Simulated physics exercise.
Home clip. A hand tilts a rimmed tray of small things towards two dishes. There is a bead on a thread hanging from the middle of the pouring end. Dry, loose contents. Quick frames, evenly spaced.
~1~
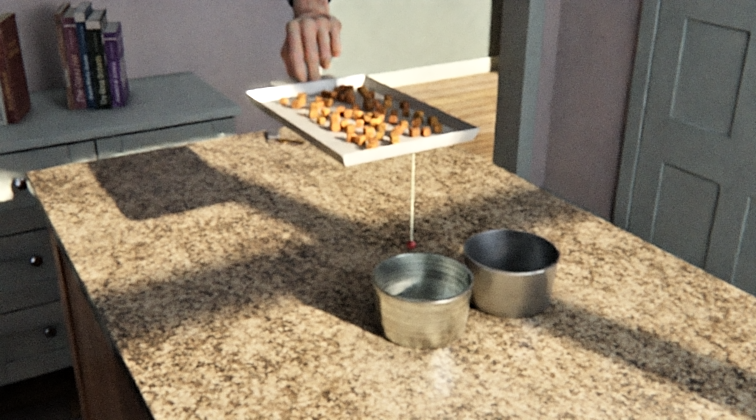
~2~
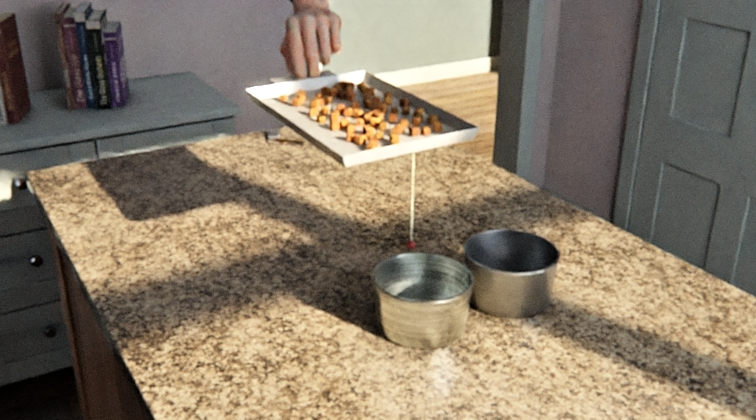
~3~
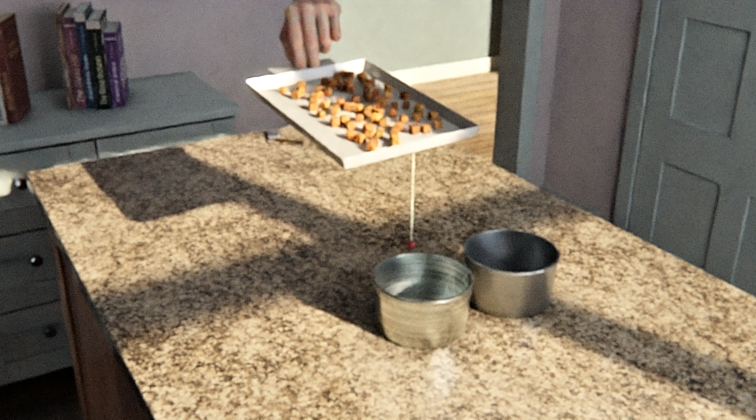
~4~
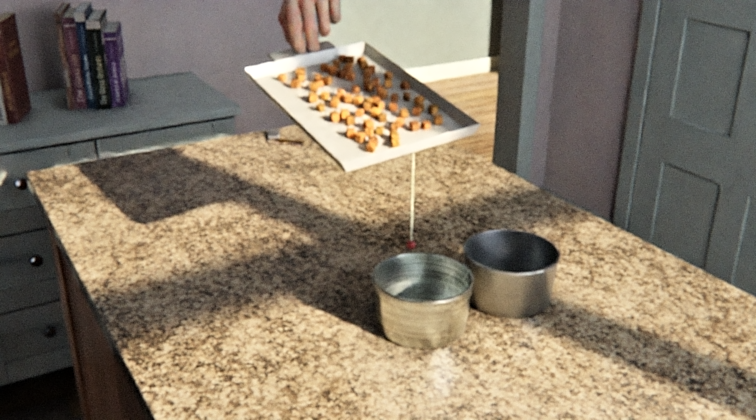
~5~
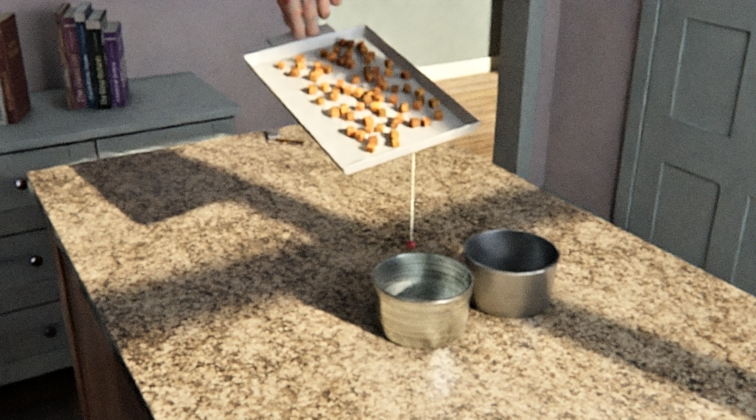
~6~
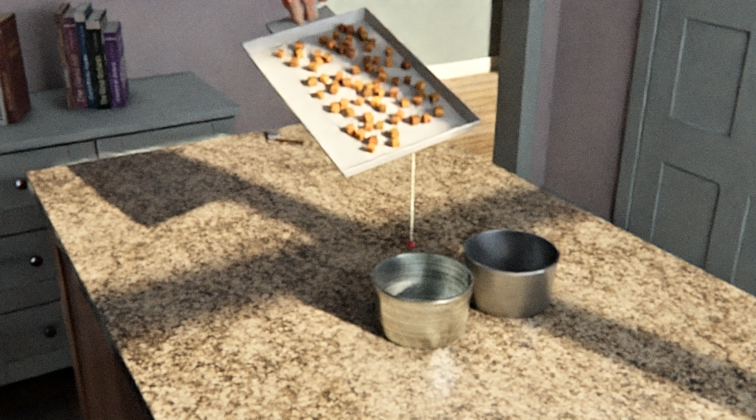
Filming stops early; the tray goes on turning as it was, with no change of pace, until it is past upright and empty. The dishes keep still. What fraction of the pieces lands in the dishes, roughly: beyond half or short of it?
So the dishes mostly fail at catching it, really.
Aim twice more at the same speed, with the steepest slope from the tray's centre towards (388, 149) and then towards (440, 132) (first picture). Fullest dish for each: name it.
First place: The dish to the left; second place: The dish to the right.
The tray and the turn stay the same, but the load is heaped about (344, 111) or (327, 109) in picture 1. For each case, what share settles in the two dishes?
It comes to about 30 per cent the first time and about 20 per cent the second.
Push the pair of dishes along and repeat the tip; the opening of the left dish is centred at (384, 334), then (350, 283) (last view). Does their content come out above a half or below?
Taking the places in turn, it's shy of half and then past half.
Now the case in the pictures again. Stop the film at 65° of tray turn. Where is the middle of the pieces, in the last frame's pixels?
I'd put it at about (365, 155).
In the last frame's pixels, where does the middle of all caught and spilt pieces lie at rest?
At about (352, 339).
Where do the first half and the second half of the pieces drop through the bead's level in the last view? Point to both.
Near (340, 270) to start, and near (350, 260) afterwards.
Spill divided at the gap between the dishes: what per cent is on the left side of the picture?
Roughly 100 percent.
Just after the last frame, tray tipped steeply; the larger part on the tray; roughly a quarter in the air.
A moment on, tray tipped past a quarter turn; roughly a quarter in the left dish; roughly two thirds outside both; about a tenth in the air.
Further on, tray tipped past a quarter turn; roughly a quarter in the left dish; the larger part outside both.
When it is over, tray tipped past a quarter turn; roughly a quarter in the left dish; not one in the right dish; the larger part outside both.
